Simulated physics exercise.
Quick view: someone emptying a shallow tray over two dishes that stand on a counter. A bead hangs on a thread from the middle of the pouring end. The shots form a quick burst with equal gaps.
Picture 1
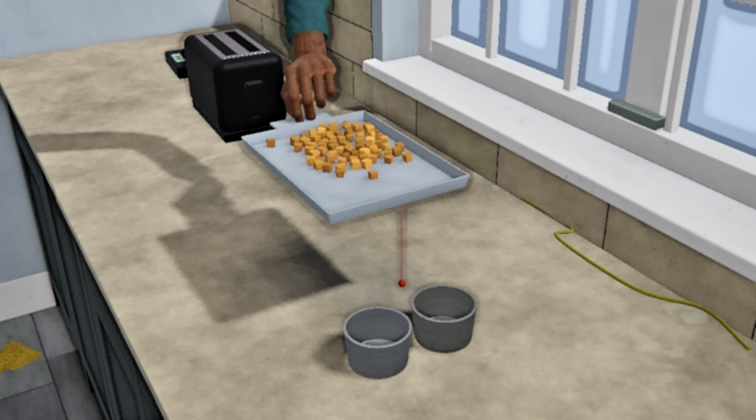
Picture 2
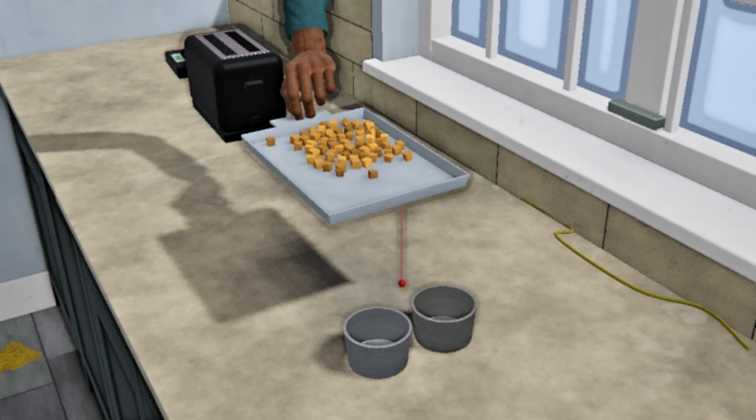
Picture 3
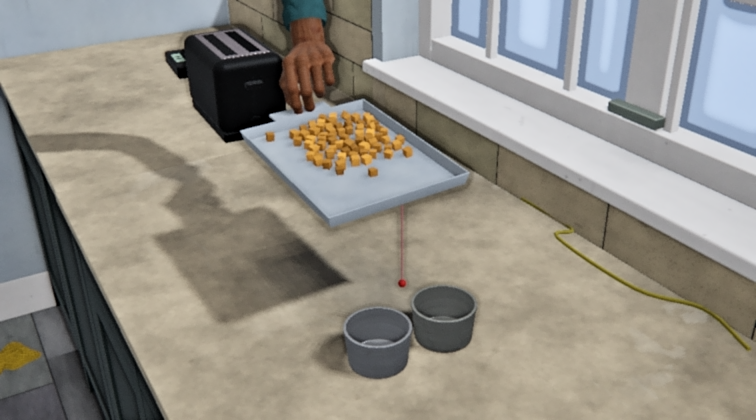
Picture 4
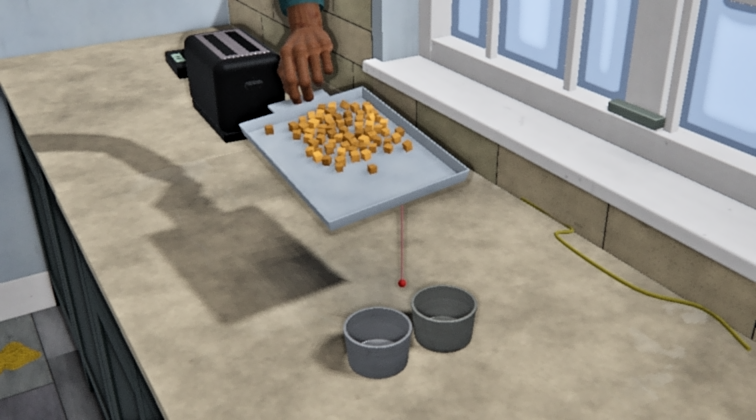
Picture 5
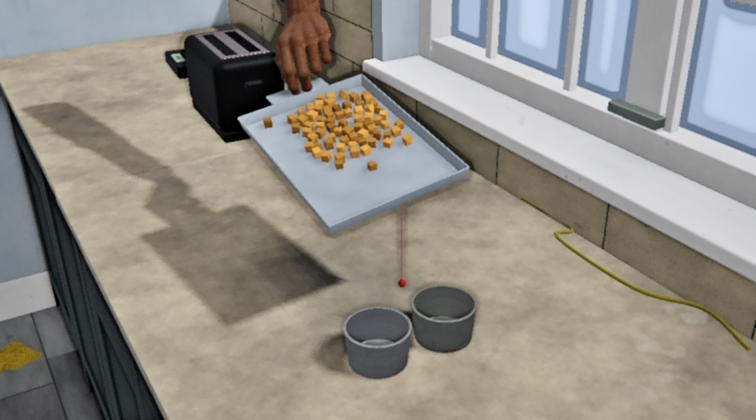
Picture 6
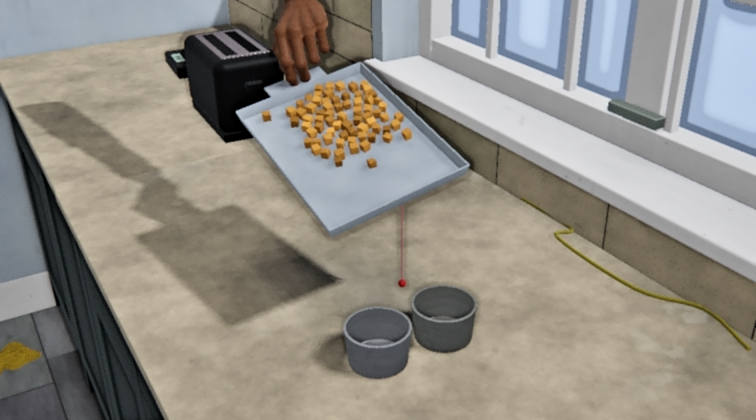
At first, a hand holds a shallow tray of croutons level above a counter, with two grey dishes below and a red bead hanging from its near end. The hand then lifts the far end gradually, and the tray tilts toward the dishes, its left front corner dipping slightly lowest while the croutons stay clustered.
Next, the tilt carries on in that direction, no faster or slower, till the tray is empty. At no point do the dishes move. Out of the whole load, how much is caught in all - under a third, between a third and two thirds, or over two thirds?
The two dishes will gather not even a third of the load.
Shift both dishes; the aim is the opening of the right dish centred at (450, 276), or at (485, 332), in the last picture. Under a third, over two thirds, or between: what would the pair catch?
Taking the tries in order: Below one third and less than a third.
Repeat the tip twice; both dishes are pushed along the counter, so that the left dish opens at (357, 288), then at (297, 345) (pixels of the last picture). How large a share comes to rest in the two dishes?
Roughly 20% first, roughly 40% second.
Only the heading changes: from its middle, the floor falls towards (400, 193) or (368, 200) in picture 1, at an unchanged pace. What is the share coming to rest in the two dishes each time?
The first try gives close to 40 per cent, the second close to 70 per cent.
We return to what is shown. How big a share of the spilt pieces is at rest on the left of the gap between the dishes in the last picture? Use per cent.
I'd put it at around 90 per cent.
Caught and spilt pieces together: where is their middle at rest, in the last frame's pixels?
Roughly pixel (332, 358).
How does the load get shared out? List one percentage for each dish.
Left dish around 20 percent; right dish around 0 percent.
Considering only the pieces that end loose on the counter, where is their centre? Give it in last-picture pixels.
Near (313, 352).
Just after the last frame, tray tipped steeply; the larger part on the tray; about a tenth in the air.
A moment on, tray tipped right over; roughly two thirds on the tray; about a tenth in the left dish; roughly a quarter outside both.
Further on, tray tipped past a quarter turn; roughly a quarter in the left dish; the larger part outside both.
When it is over, tray tipped past a quarter turn; roughly a quarter in the left dish; not one in the right dish; the larger part outside both.
